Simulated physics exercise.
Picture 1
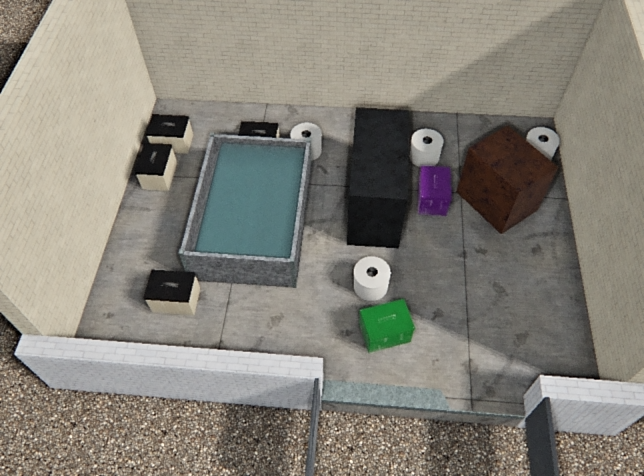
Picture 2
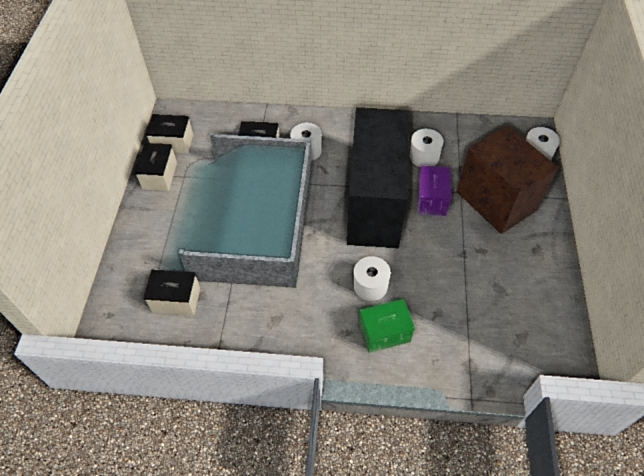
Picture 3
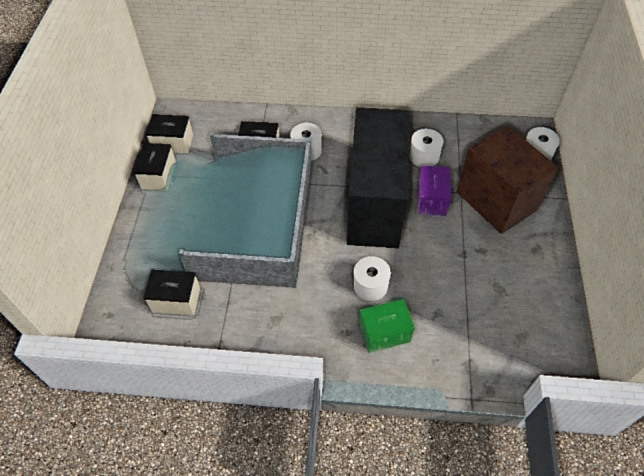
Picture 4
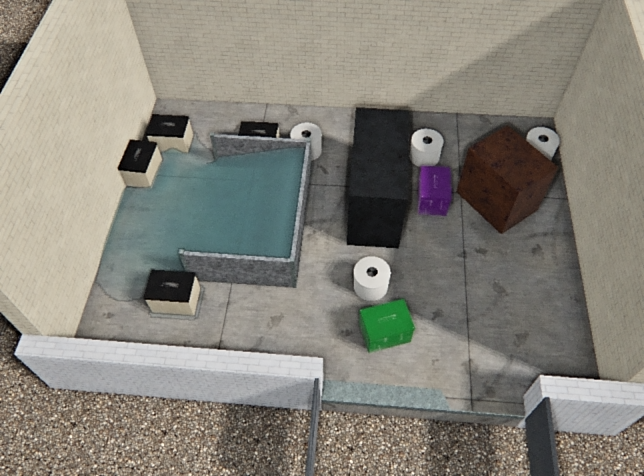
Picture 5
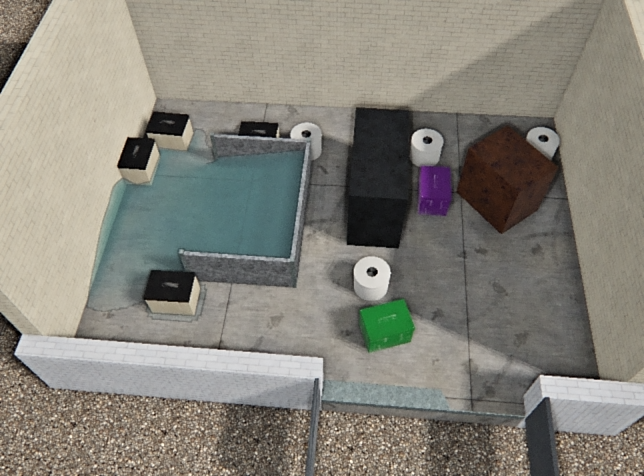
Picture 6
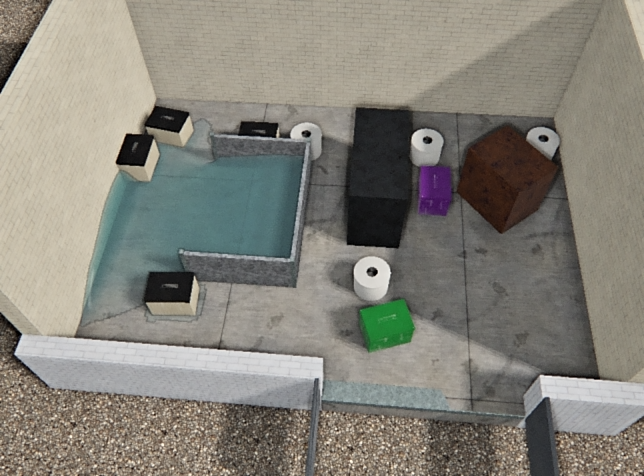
Water spreads left from the tank's broken side and nudges two black-topped boxes slightly.
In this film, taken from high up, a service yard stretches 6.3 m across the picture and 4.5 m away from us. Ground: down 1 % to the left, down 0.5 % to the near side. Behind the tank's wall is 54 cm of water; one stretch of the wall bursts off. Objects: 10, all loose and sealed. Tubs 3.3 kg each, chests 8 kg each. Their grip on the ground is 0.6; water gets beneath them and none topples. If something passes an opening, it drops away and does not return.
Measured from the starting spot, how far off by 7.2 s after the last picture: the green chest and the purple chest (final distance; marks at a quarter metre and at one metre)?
I expect the green chest to be swept well away, I expect the purple chest to hardly budge.
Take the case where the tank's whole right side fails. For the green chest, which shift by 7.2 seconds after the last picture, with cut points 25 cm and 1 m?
I'd say the green chest gets swept off.
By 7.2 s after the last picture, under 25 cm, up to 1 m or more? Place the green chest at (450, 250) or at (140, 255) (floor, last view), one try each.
Respectively: It rests almost unmoved; it is shoved a long way.
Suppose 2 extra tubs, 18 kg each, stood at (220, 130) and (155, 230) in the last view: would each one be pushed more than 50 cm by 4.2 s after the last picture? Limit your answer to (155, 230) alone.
Its travel is greater than that.
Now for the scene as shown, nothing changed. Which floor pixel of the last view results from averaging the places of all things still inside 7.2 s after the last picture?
Mean floor pixel: About (446, 215).
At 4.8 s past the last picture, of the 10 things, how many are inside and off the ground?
The number is 6.
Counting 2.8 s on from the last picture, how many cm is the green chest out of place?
Roughly 30 centimetres by that point.
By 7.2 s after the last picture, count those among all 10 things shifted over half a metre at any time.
By my count, 9.
Then, 0.9 s after the last picture the green chest is near (388, 319), 0.0 m from its start, aground; the purple chest is near (436, 182), 0.0 m from its start, aground; 0 of 10 are out; 2 afloat.
Then, 2.8 s after the last picture the green chest is near (416, 316), 0.3 m from its start, aground; the purple chest is near (436, 182), 0.0 m from its start, aground; 0 of 10 are out; 4 afloat.
Then, 4.8 s after the last picture the green chest is near (526, 308), 1.6 m from its start, aground; the purple chest is near (436, 182), 0.0 m from its start, aground; 0 of 10 are out; 6 afloat.
Then, 7.2 s after the last picture the green chest is near (525, 315), 1.6 m from its start, afloat; the purple chest is near (436, 182), 0.0 m from its start, afloat; 0 of 10 are out; 7 afloat.
